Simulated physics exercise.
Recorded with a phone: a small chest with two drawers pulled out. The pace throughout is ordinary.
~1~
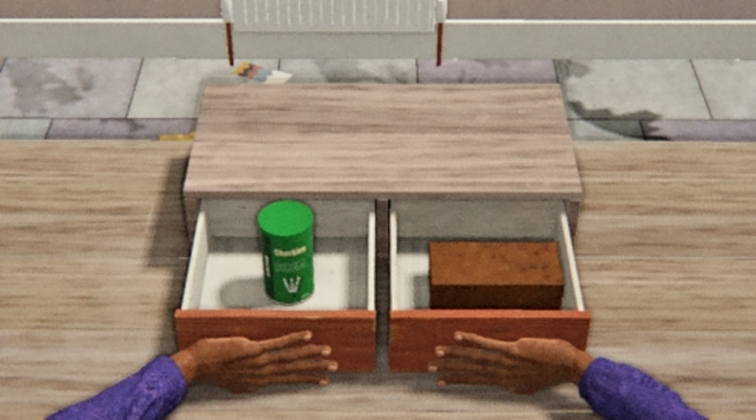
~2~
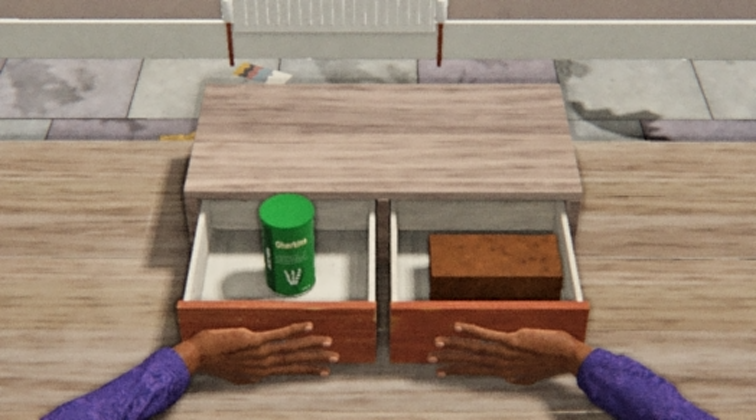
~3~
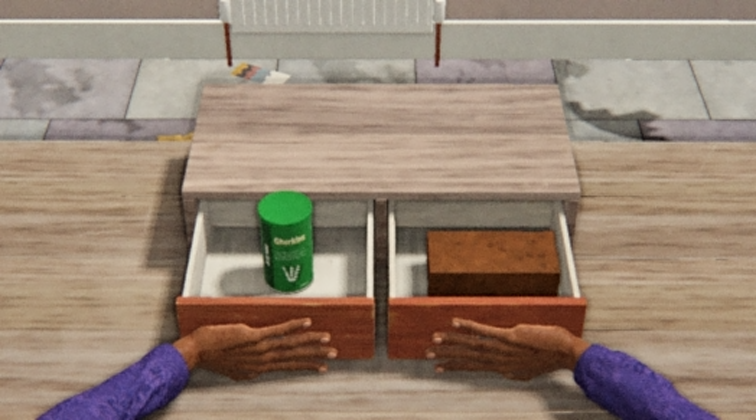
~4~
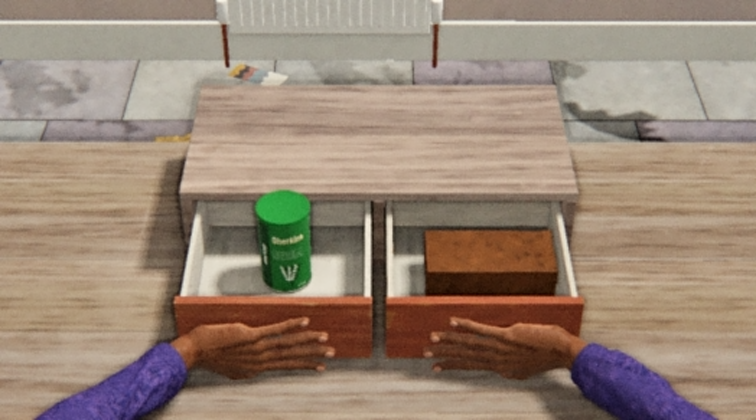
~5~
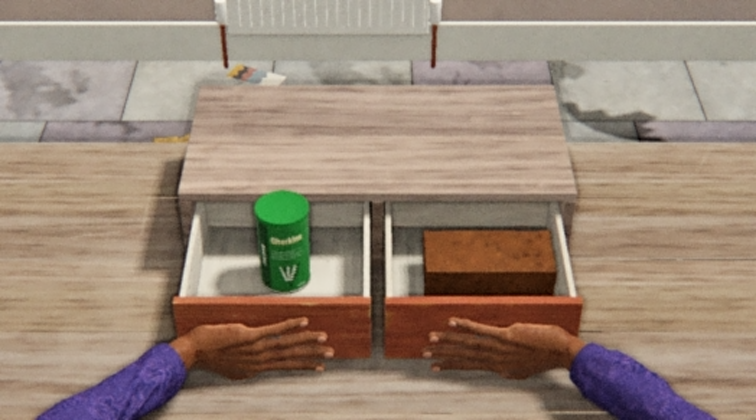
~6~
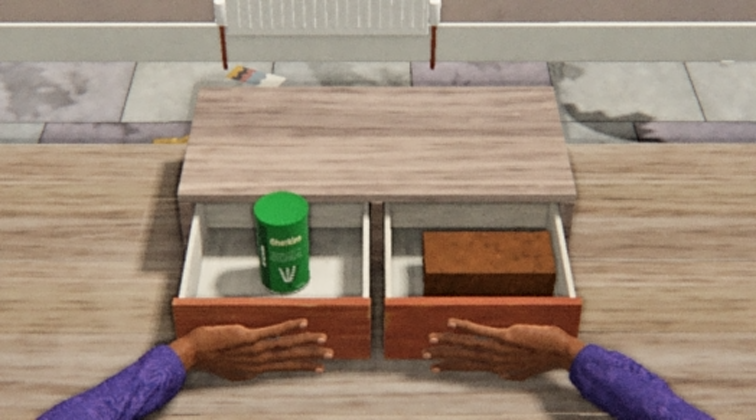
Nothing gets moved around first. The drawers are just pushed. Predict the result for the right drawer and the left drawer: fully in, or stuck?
Result: The right drawer will finish tucked away. The left drawer will stay jutting out.
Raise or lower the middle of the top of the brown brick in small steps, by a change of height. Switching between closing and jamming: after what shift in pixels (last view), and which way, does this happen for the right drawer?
20 pixels up, roughly.
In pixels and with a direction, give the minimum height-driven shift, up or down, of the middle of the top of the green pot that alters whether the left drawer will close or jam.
That's a shift of close to 20 pixels downward.
Then, 0.38 s on from there, right drawer starting in; left drawer starting in.
Then, 0.58 s on from there, right drawer about half in; left drawer about half in.
Then, 0.80 s on from there, right drawer nearly in; left drawer stopped, still ajar.
In the end, the right drawer closes; the left drawer jams.
